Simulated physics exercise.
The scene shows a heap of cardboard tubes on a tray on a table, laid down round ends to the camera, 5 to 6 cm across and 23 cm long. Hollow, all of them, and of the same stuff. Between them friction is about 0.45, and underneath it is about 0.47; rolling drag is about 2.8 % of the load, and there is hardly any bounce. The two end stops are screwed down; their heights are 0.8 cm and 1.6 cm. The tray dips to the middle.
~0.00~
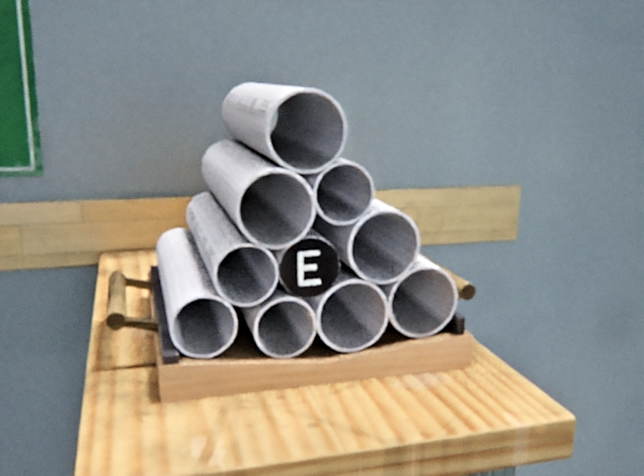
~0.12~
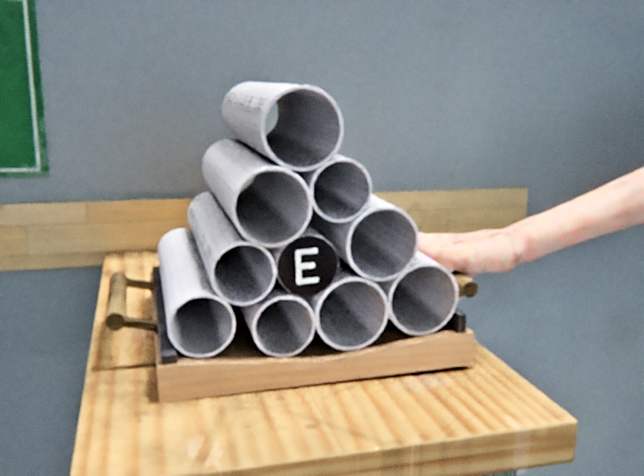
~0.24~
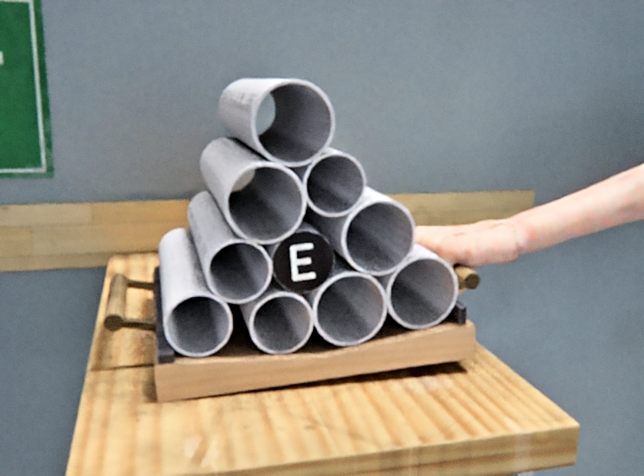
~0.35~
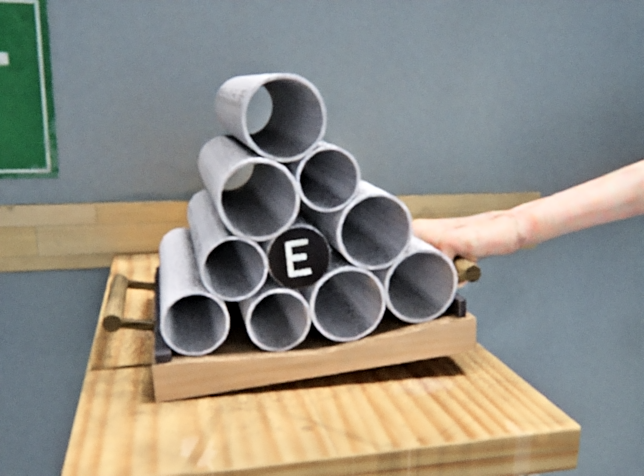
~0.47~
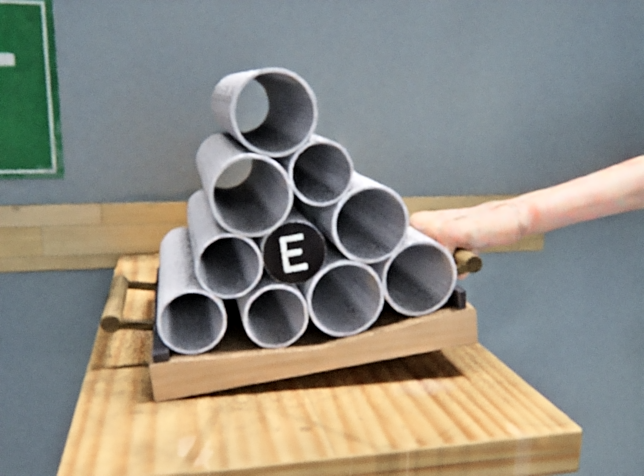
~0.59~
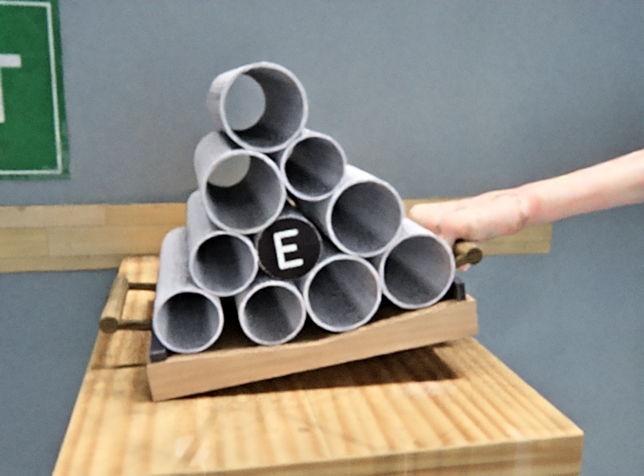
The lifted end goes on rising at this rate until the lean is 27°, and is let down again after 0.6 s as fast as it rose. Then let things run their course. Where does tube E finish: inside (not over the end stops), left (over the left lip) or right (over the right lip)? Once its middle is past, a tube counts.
I'd say tube E finishes left.
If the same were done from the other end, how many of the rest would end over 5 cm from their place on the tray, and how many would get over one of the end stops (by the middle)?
0 and 0.
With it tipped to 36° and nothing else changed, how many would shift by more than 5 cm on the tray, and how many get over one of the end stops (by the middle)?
Counts: 10 then 10.
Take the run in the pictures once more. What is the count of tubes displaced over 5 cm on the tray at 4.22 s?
By that point it's 10 of them.
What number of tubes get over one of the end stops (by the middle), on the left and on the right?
Going left then right, the counts are 7 and 0.
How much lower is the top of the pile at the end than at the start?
Roughly 15 cm.
By 2.04 s, right end up 27°; 6 now displaced over 5 cm; 4 over the left lip; E 6 cm left and 0.4 cm up (moves measured on the tray).
By 3.31 s, right end up 14°; 10 now displaced over 5 cm; 7 over the left lip; E fallen off to the left.
By 4.22 s, tray level; 10 now displaced over 5 cm; 7 over the left lip; E fallen off to the left.
At rest by 4.5 s, 10 moved over 5 cm; 7 over the left lip; E fallen off to the left; top of the pile 7 cm high, from 21 cm.
